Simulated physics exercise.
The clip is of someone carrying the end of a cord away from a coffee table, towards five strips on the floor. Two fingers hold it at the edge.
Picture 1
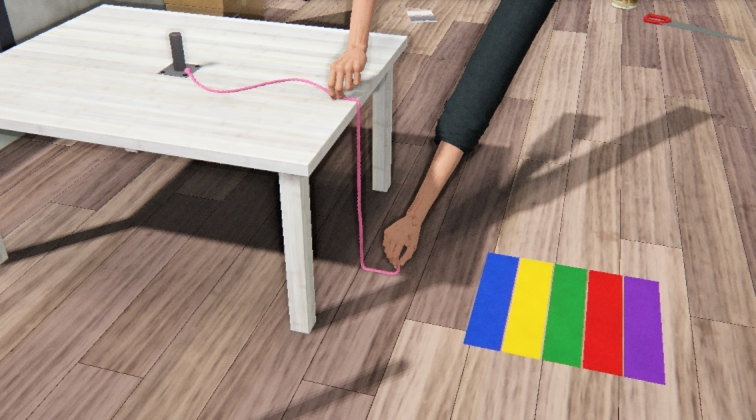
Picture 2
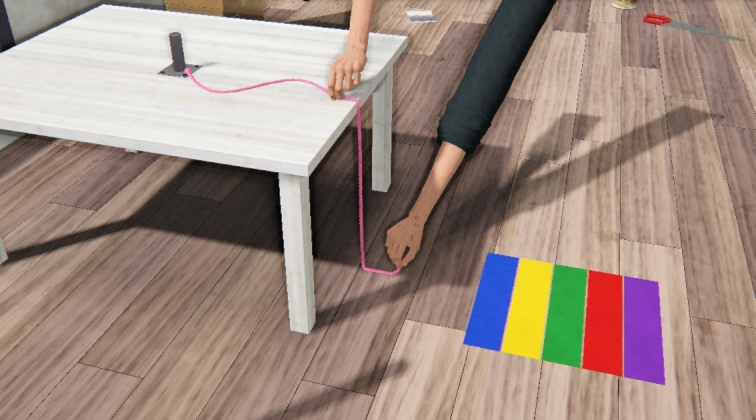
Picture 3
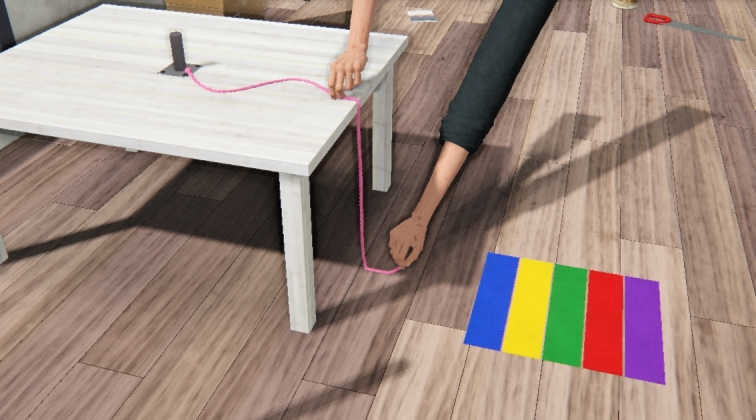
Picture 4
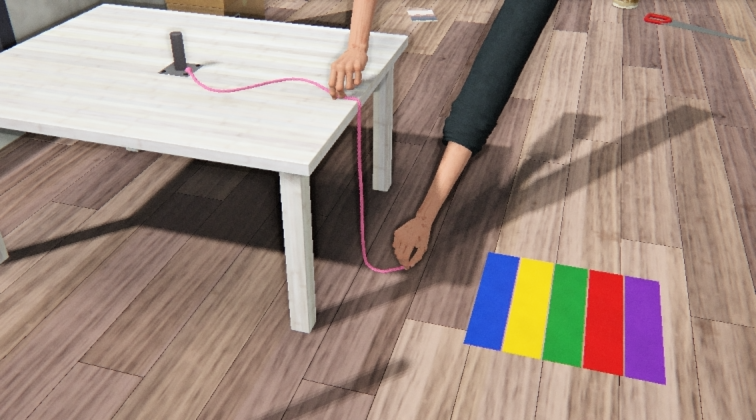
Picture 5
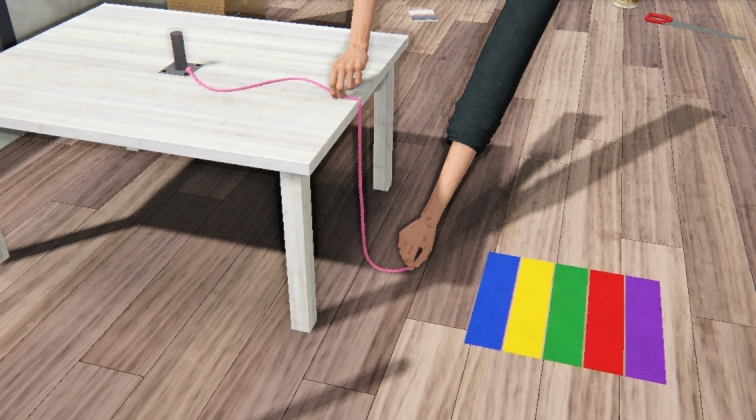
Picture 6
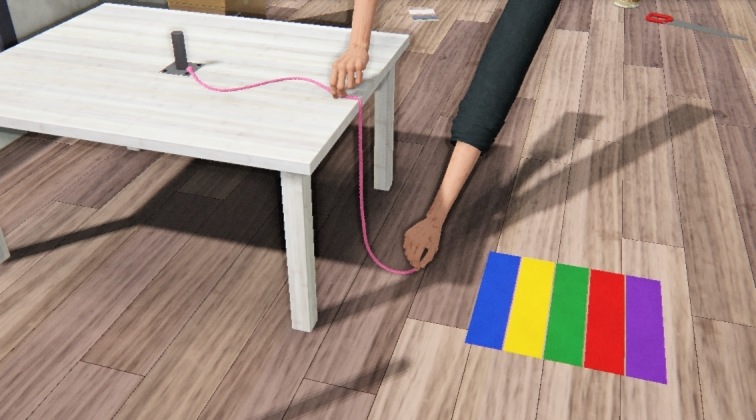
To begin with, a pink cord runs from a dark post across a white table, over the edge under one hand, and down to another hand near the floor. That lower hand then draws the cord's end slightly right, towards five coloured strips, and the cord's sharp bend rounds into a curve.
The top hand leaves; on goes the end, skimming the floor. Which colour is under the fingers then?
The end stops over the green strip.
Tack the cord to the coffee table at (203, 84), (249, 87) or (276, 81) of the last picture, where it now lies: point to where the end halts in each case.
About (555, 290), (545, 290) and (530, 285).
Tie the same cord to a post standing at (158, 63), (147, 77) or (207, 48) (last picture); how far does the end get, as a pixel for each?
Near (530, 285), (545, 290) and (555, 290).
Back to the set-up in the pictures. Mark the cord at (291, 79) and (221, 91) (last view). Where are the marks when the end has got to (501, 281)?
About (318, 89), and the other about (253, 78).
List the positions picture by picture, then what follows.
End (399, 264); blue (486, 328); yellow (524, 336); green (563, 344); red (603, 352); purple (644, 360), in the first frame.
End (402, 265); cord through (198, 83) (257, 86) (320, 87) (359, 128) (361, 192) (363, 253), in the second frame.
End (405, 265), in the third frame.
End (409, 265); cord through (199, 82) (258, 86) (321, 86) (359, 127) (361, 192) (364, 253), in the fourth frame.
End (414, 266), in the fifth frame.
End (420, 266); cord through (200, 82) (259, 85) (322, 86) (360, 126) (361, 191) (370, 253), in the sixth frame.
Soon after, end near (501, 281); over blue.
Then, end near (548, 290); over yellow.
At full stretch, end near (574, 295); over green. It gets as far as the green strip.
